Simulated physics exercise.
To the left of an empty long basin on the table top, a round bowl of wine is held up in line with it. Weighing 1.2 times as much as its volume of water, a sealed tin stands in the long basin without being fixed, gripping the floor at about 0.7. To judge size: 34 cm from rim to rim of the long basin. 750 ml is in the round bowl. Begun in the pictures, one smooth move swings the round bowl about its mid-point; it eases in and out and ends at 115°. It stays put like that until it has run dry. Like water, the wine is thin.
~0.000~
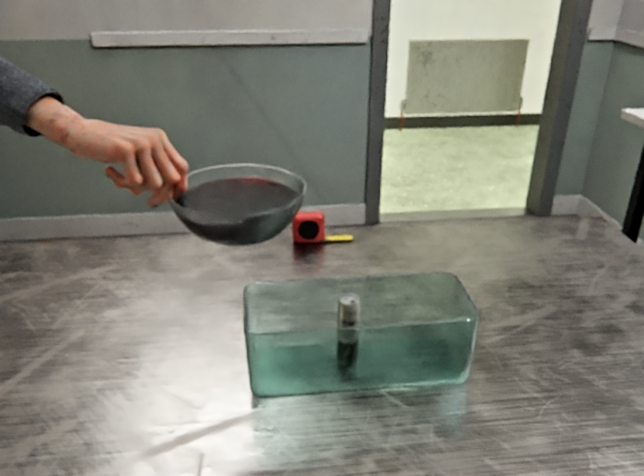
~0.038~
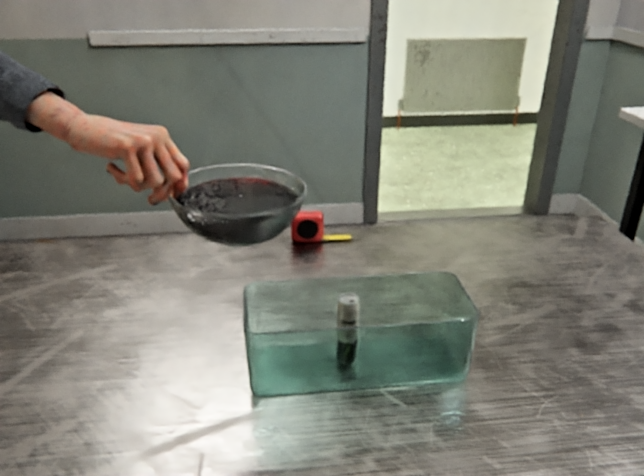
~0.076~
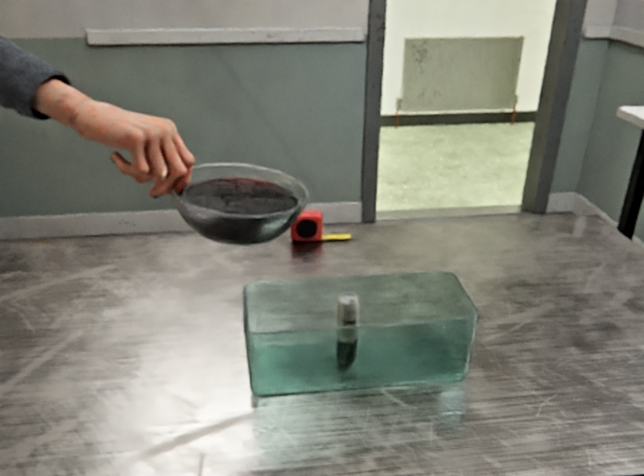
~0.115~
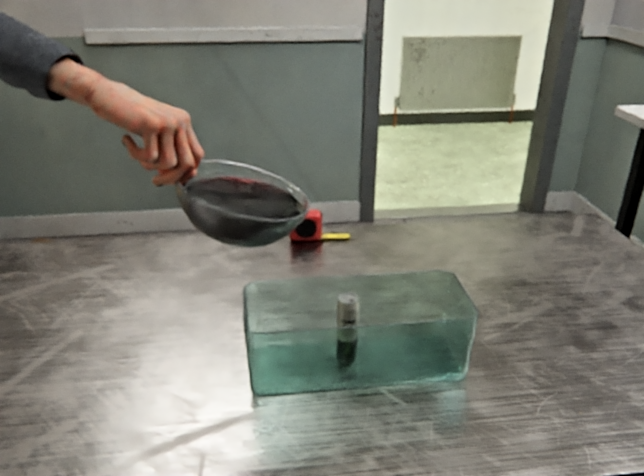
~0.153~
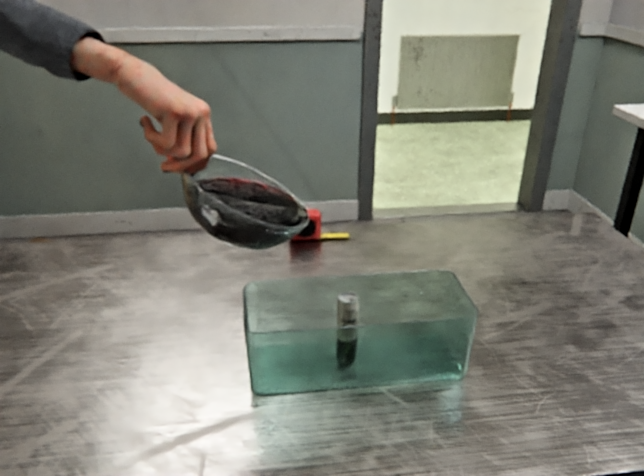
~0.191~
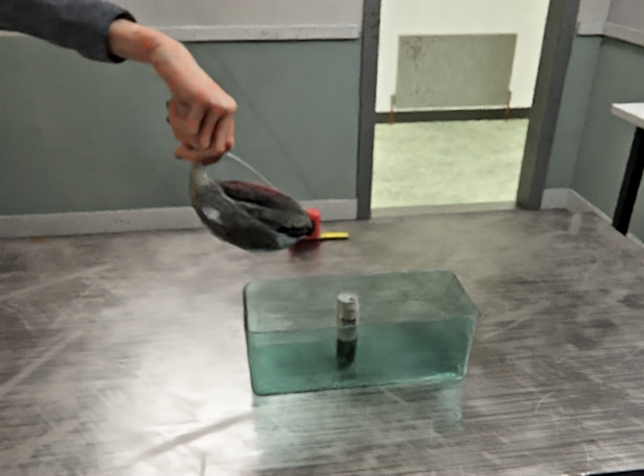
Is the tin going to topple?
Yes: It tilts over.
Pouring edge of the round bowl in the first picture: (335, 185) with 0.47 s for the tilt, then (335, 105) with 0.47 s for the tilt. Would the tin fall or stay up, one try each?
First it stays on its base; then it stays on its base.
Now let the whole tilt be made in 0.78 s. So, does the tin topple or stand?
The tin stays balanced.
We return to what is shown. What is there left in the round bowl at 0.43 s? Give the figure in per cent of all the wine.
Near 0 in a hundred.
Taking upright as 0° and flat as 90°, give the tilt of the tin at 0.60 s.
About 15 degrees from upright.
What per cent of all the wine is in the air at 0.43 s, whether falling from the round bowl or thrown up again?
Close to 22 in a hundred.
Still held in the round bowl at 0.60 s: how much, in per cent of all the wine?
What remains is about 0 percent of it all.
By 0.43 s the tilt is 112° and 0 per cent is still to pour; the tin stands where it began.
By 0.60 s the tilt is 115° and 0 per cent is still to pour; the tin leans 15°.
By 0.77 s the tilt is 115° and 0 per cent is still to pour; the tin leans 55°.
By 0.97 s the tilt is 115° and 0 per cent is still to pour; the tin lies on its side.
At rest the tin lies on its side.
